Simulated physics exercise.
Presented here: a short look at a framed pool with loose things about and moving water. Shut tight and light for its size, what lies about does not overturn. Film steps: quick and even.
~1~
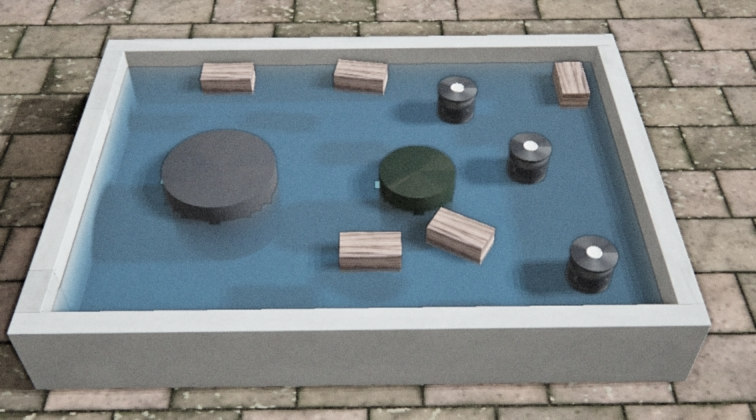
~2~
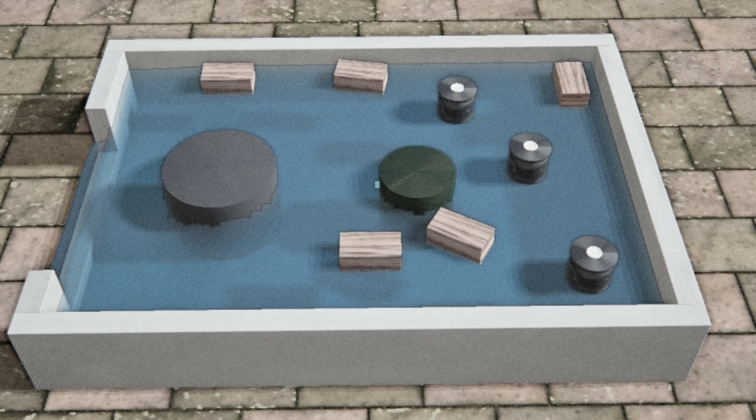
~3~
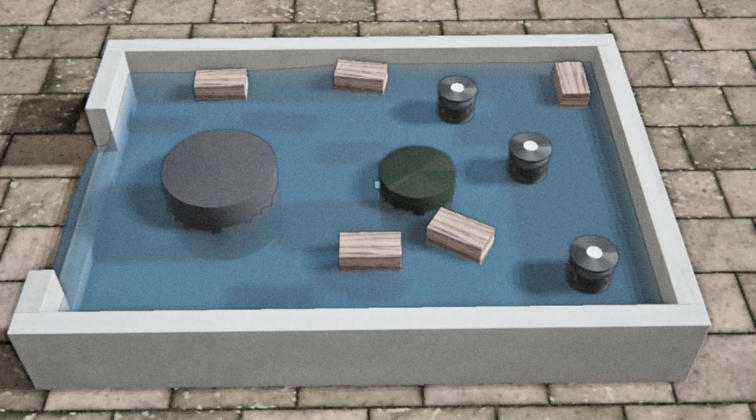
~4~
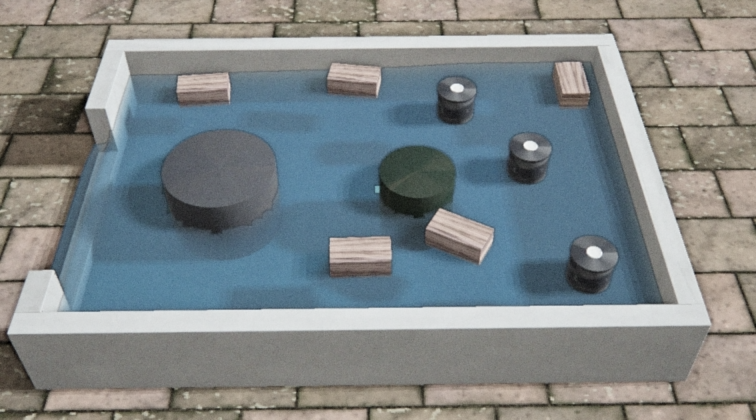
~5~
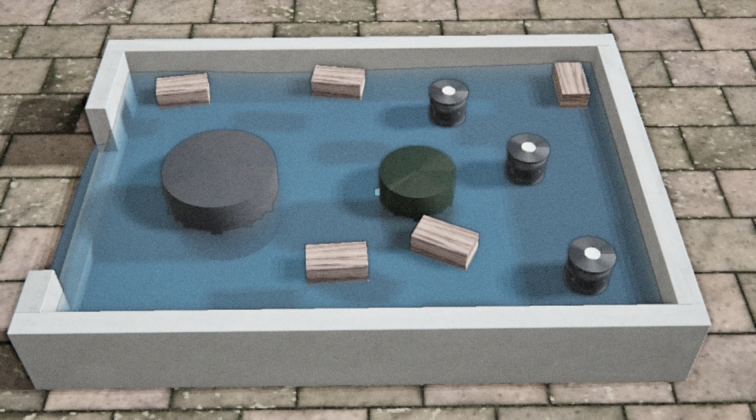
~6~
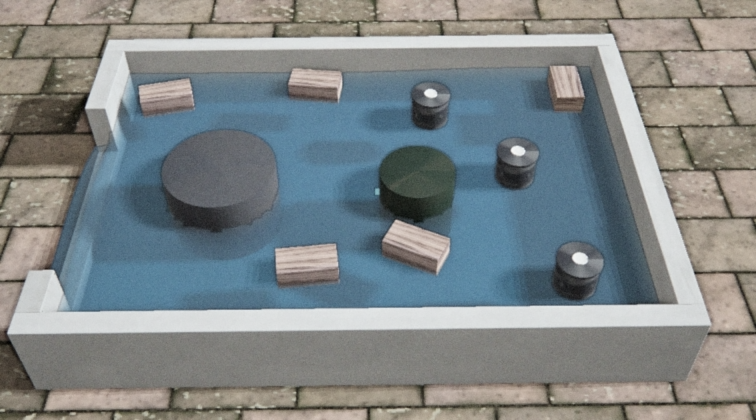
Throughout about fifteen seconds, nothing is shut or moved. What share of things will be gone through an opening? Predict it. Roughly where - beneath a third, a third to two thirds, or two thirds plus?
Roughly a third to two thirds.
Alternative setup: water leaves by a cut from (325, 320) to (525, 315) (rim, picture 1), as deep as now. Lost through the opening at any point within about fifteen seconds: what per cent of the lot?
Roughly 50 in a hundred.
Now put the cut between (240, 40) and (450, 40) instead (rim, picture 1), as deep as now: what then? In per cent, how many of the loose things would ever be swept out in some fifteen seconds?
I make it 80 per cent.
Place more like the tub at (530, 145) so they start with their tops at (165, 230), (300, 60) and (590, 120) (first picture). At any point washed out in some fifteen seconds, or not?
Sure - one by one that's out of the room, then out of the room, then in the room.
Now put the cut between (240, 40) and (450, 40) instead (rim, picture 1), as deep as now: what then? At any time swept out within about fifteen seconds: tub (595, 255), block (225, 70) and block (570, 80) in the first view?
Retained; lost; lost.
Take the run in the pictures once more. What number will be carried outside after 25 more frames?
The count is 4.
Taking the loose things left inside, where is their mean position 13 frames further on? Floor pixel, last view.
I'd say somewhere close to (361, 204).
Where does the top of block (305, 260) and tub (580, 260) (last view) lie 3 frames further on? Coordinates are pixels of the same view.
Estimate: First at (202, 268), second at (554, 271), approximately.
A moment on, 0 of 8 are out; 8 afloat.
Next, 2 of 8 are out; 6 afloat.
Later, 4 of 8 are out; 4 afloat.
In the end, 4 of 8 are out; 4 afloat.
